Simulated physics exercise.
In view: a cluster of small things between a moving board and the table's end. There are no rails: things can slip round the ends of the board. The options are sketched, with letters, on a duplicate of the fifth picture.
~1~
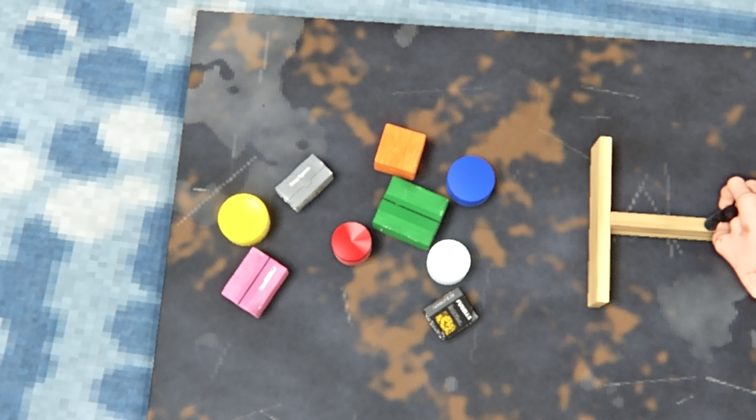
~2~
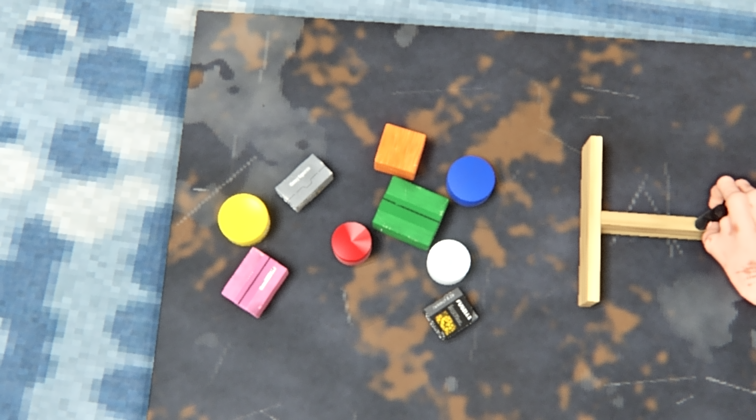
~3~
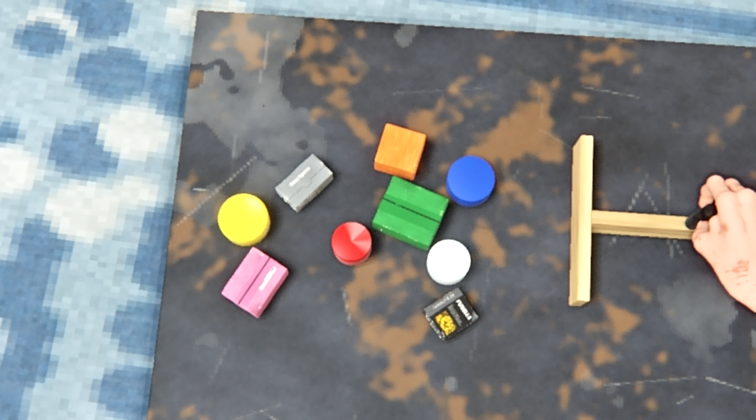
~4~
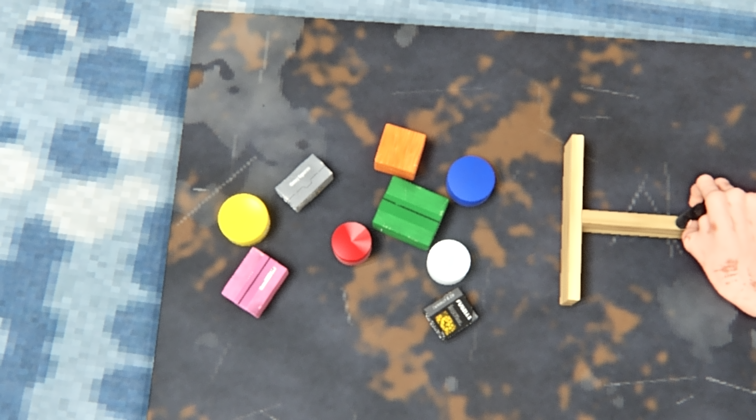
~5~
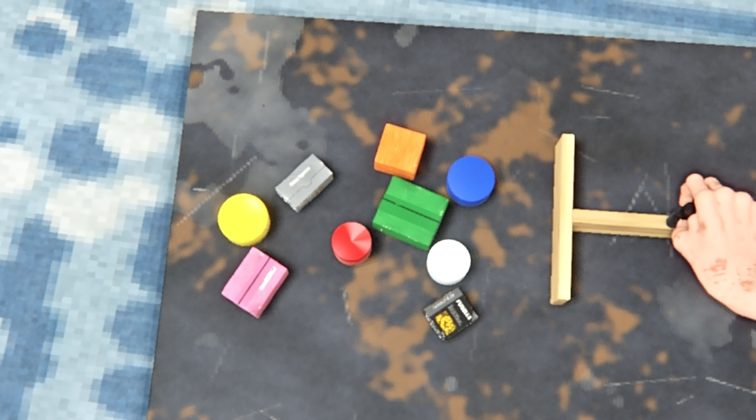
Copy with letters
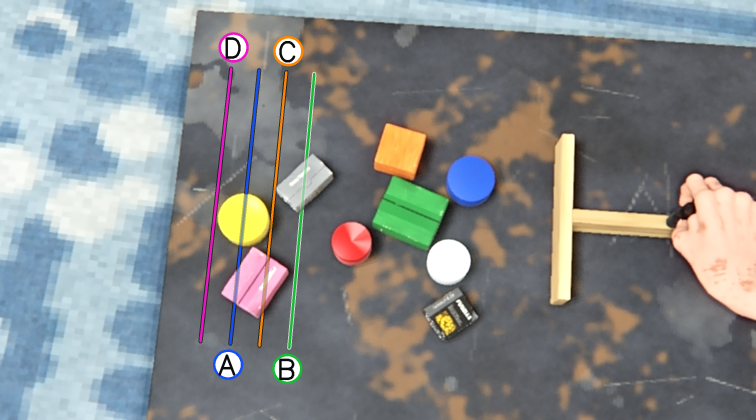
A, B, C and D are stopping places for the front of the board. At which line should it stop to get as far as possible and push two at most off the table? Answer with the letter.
As far as mark A.
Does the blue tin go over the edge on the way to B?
No.
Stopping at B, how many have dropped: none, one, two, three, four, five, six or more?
In all, none.
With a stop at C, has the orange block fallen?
No.
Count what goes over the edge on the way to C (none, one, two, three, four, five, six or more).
In all, none.
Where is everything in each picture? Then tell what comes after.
Yellow jar (245, 220); black packet (451, 315); grey packet (305, 184), in the first frame.
Board (595, 217); orange block (400, 152), in the second frame.
Board (586, 216); white tin (448, 262), in the third frame.
Board (576, 216); blue tin (470, 182), in the fourth frame.
Board (567, 215); yellow jar (245, 220); black packet (451, 315); grey packet (305, 184), in the fifth frame.
On the copy, A at (245, 202); B at (302, 206); C at (273, 204); D at (216, 200).
On A. First, board (450, 207); black packet (440, 319); orange block (389, 148).
Then, board (334, 199); yellow jar (228, 227); pink box (222, 294).
Finally, board (245, 193); yellow jar over the edge; grey packet over the edge; two fallen.
By contrast, B is within the limit but short; C is within the limit but short; D drops four.
